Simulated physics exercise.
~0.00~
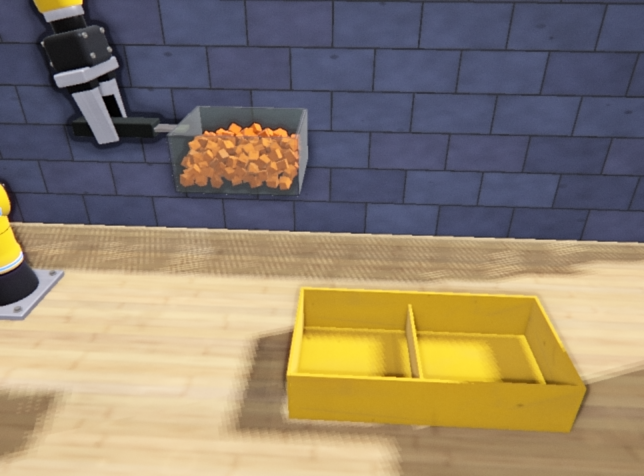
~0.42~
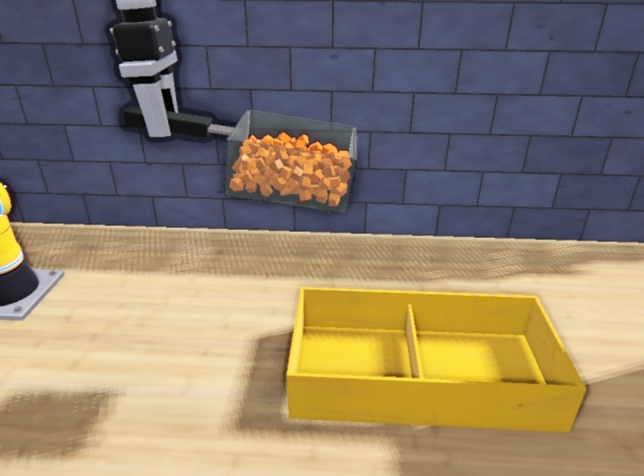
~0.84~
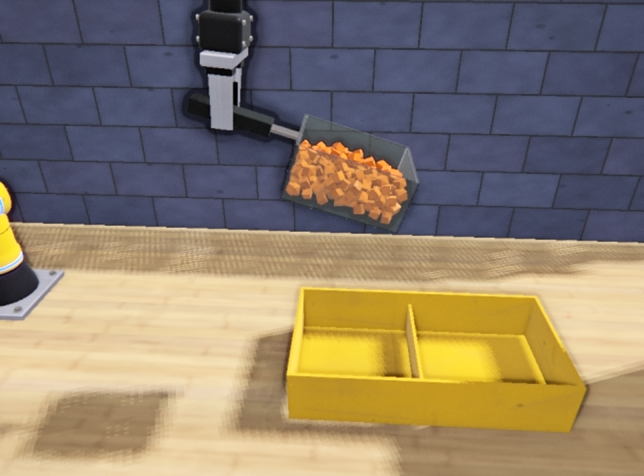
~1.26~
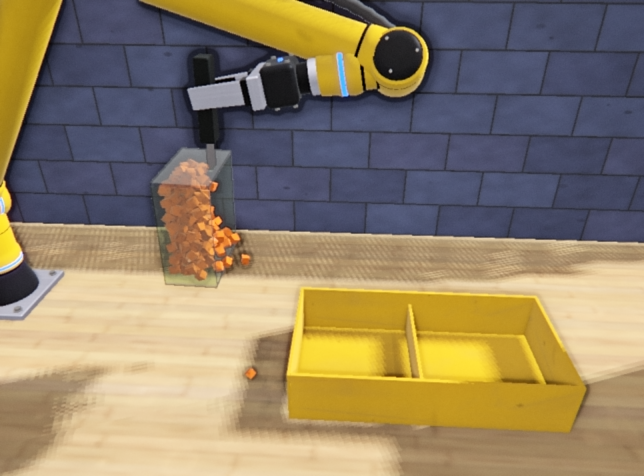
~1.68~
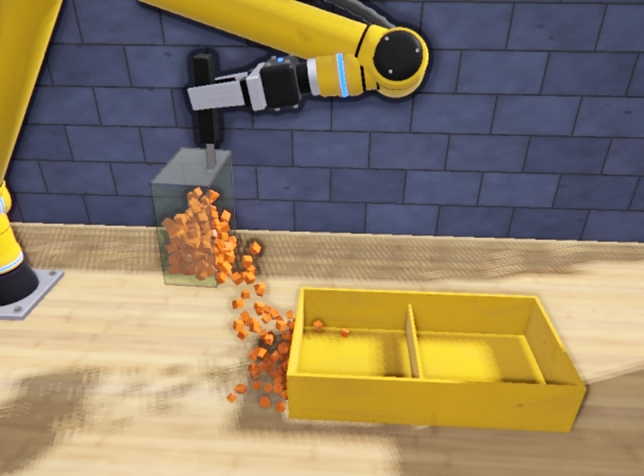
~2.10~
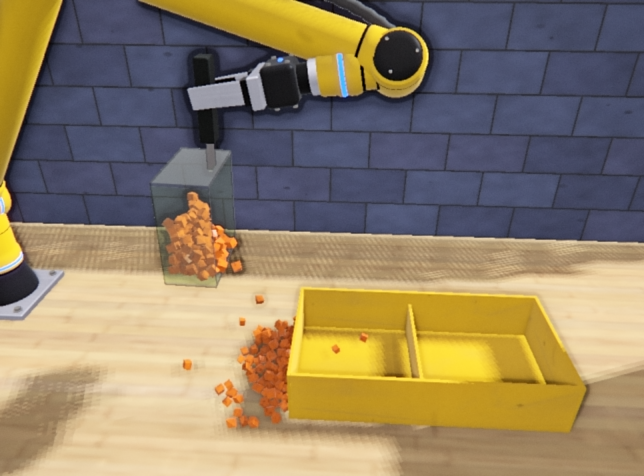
A robot arm tips a clear box, spilling many orange cubes beside a yellow divided tray.
